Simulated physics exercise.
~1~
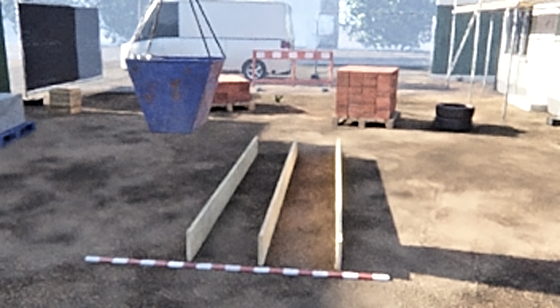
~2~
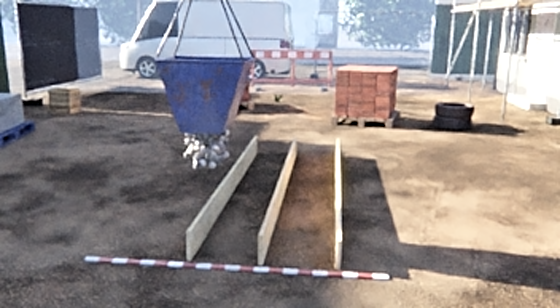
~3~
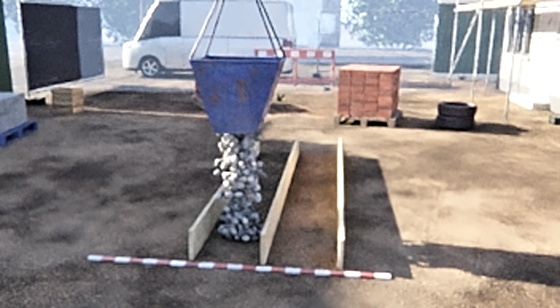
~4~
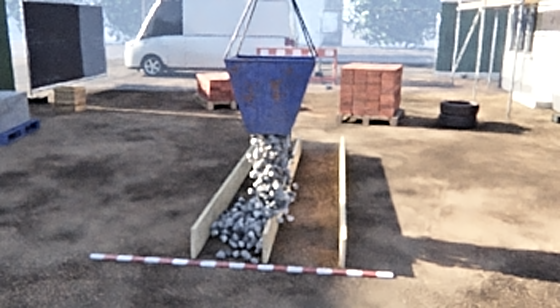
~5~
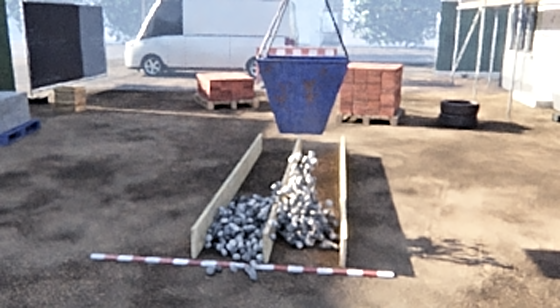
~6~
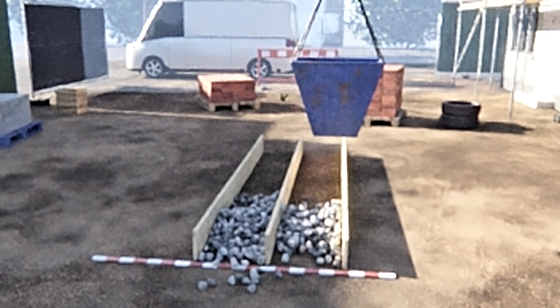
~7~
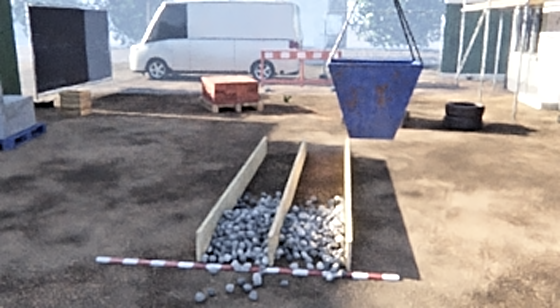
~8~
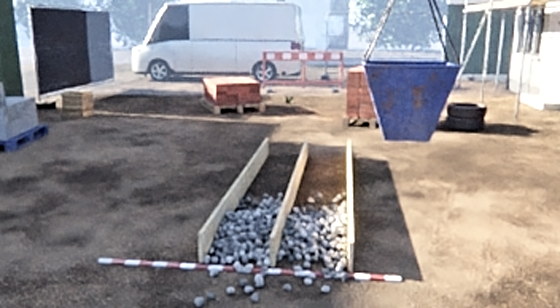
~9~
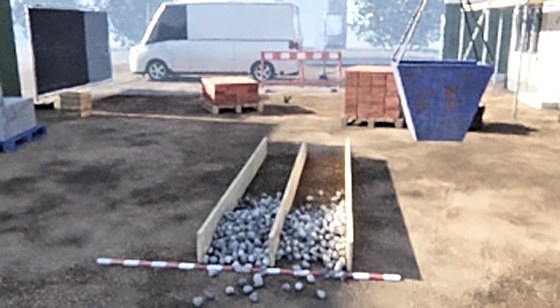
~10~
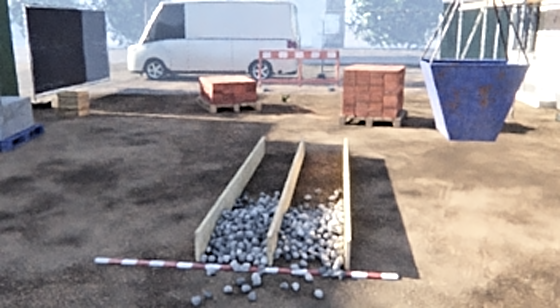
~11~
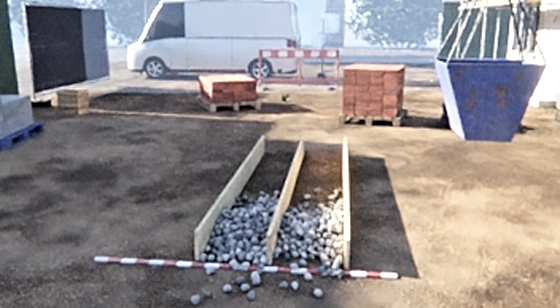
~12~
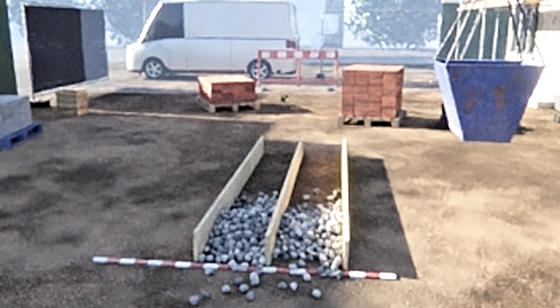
On a hazy building yard, a blue skip moving right, pouring grey stones across two plank bays, then stopping empty at right.
